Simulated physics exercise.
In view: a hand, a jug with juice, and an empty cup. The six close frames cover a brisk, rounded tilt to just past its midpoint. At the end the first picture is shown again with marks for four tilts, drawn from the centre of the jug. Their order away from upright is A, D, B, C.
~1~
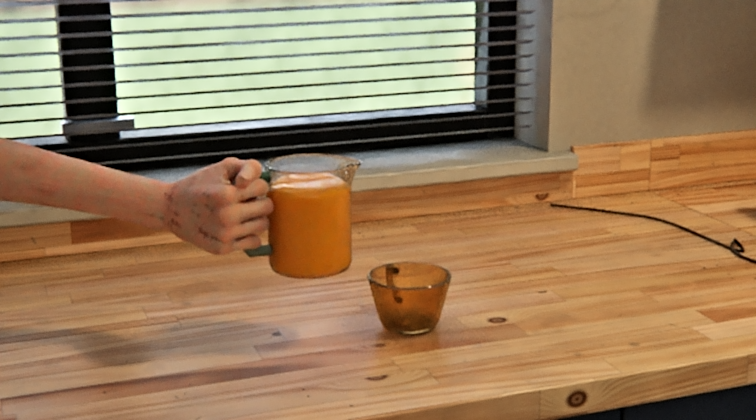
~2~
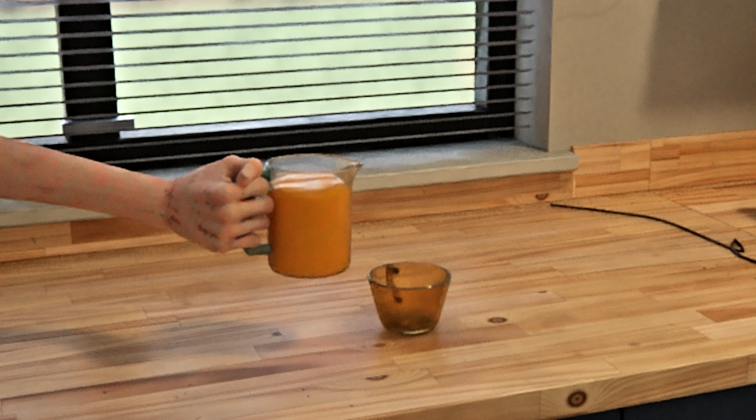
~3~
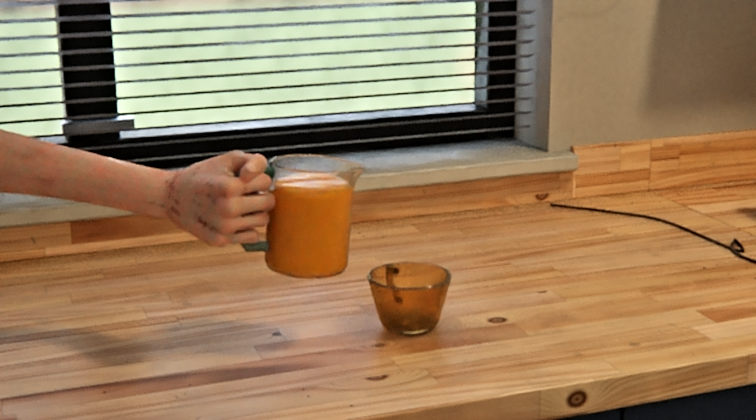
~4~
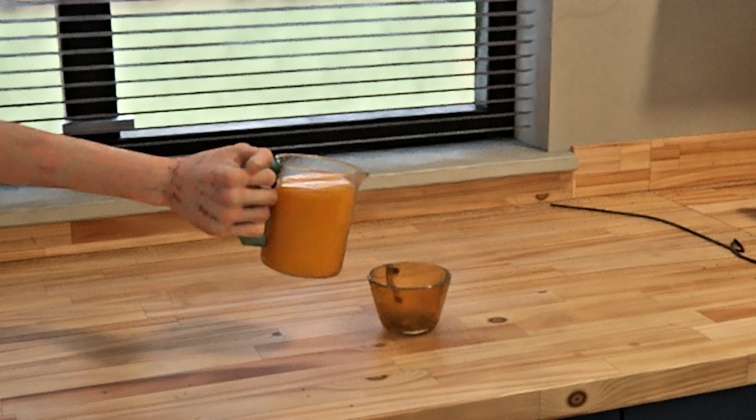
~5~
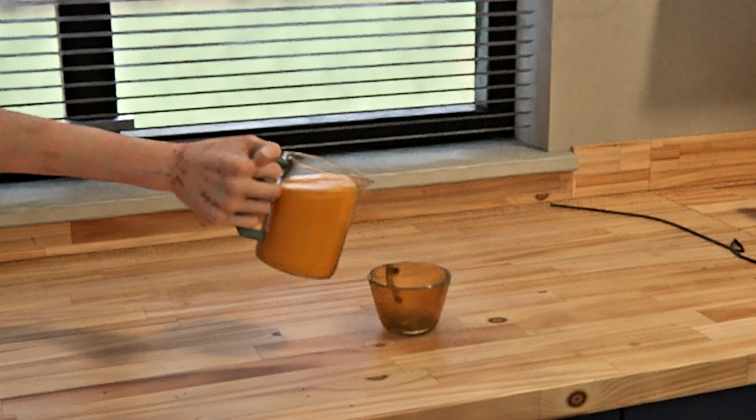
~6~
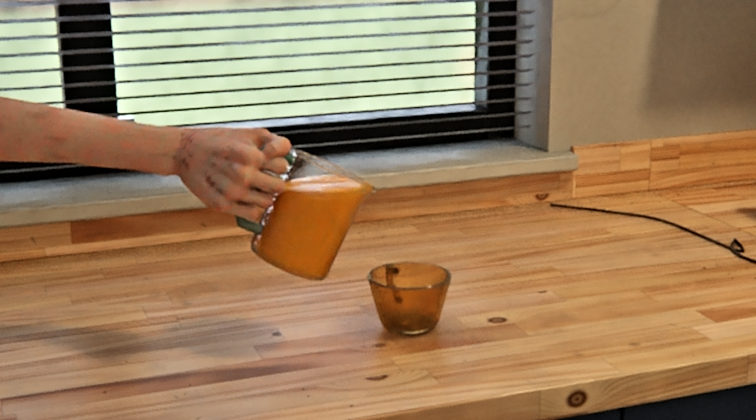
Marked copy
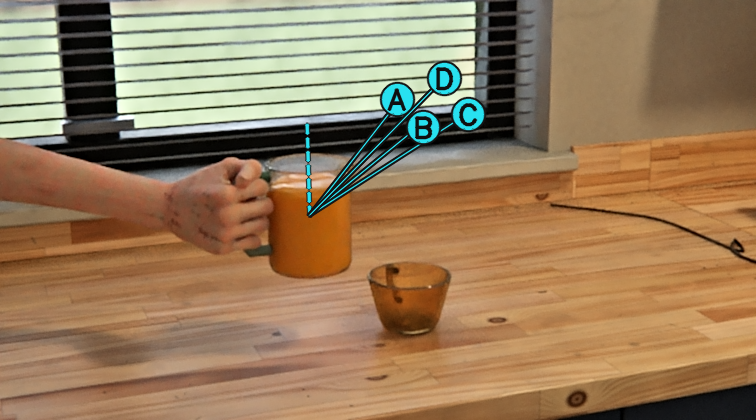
A hand holds a jug of orange juice above a small cup and tilts it rightward.
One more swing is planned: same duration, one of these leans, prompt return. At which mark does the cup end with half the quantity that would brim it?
Choose B.
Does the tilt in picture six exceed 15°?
Yes, it does.
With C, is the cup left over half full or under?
Over half.
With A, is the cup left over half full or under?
Under.
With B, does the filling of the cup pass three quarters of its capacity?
No, it does not.
On the marked copy, A at (388, 114); B at (407, 135); C at (453, 122); D at (432, 90).
For tilt A, the cup ends with about 21 % of what it can hold.
For tilt B, the cup ends with about 46 % of what it can hold; 4 % of the juice is spilt.
For tilt C, the cup ends with about 68 % of what it can hold; 3 % of the juice is spilt.
For tilt D, the cup ends with about 36 % of what it can hold.
